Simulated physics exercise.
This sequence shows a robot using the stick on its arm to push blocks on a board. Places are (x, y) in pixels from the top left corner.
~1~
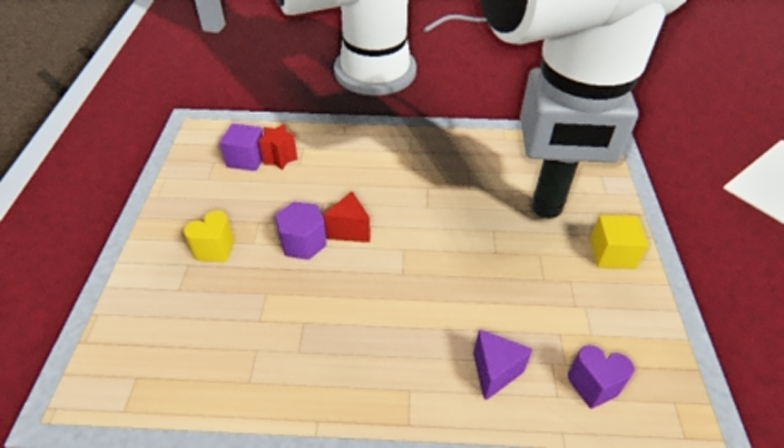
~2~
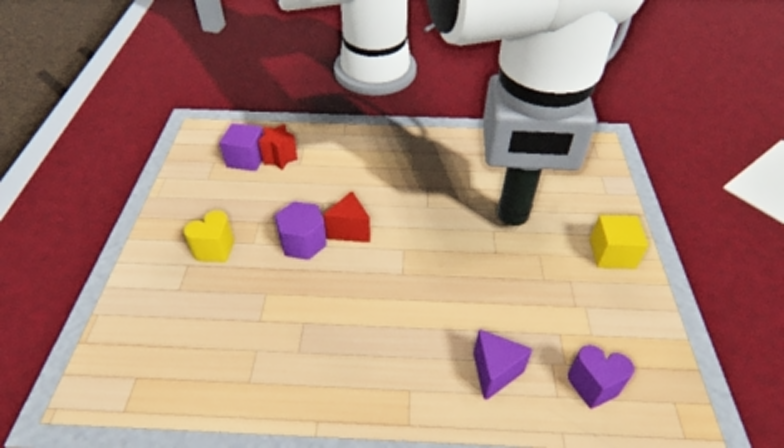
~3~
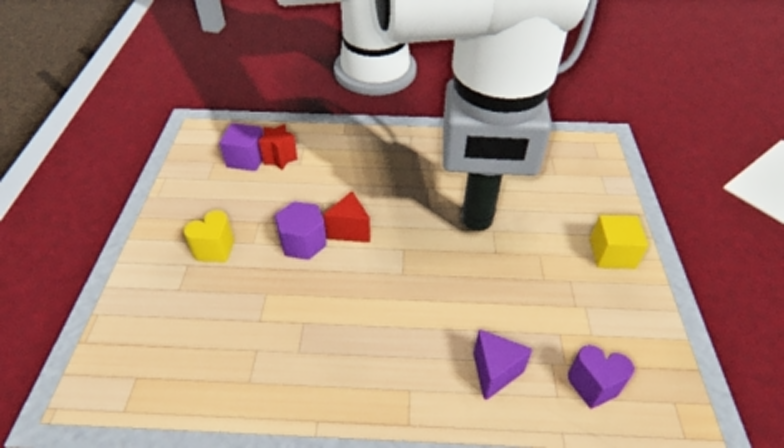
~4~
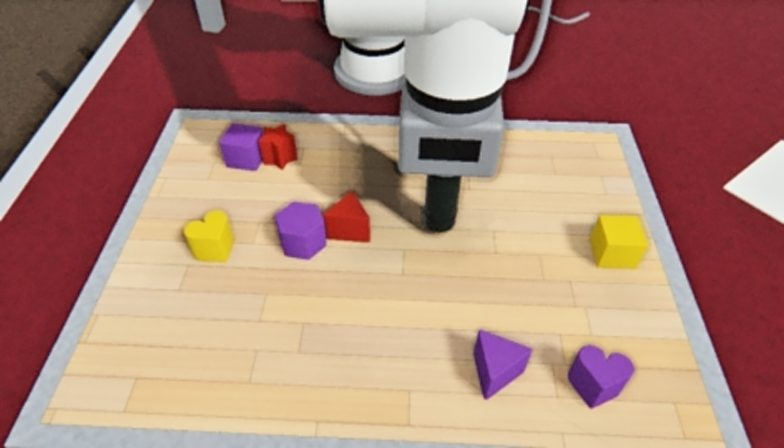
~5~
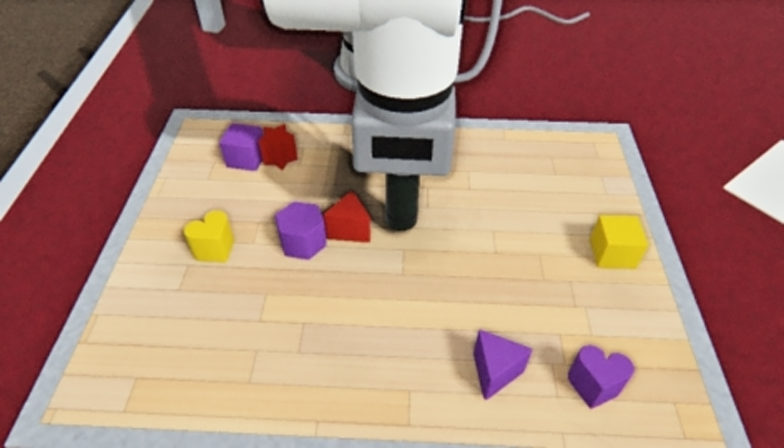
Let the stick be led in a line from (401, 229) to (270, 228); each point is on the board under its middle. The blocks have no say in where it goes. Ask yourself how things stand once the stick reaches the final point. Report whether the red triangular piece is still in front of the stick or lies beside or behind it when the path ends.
The stick will still be pushing it.
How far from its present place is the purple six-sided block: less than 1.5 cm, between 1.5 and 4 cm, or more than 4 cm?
It will move more than 4 cm.
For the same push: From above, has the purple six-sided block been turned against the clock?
Short answer: Yes.
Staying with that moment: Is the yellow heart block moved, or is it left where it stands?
At the end, its place is different.
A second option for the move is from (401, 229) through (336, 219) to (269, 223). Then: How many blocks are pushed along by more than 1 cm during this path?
I'd say two blocks get shifted by more than about 1 cm.
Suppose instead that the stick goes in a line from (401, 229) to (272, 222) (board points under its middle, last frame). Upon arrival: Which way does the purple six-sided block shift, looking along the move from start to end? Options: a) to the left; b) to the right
I choose a.
On the path given first. One third of the way, stick at (356, 220); purple six-sided block at (277, 219), turned 15° anticlockwise; red triangular piece at (323, 206).
Two thirds of the way, stick at (312, 220); purple six-sided block at (253, 223), turned 45° anticlockwise; red triangular piece at (279, 201), turned 30° clockwise.
At the end, stick at (269, 220); yellow heart block at (191, 229); purple six-sided block at (232, 234), turned 60° anticlockwise; red triangular piece at (232, 206).
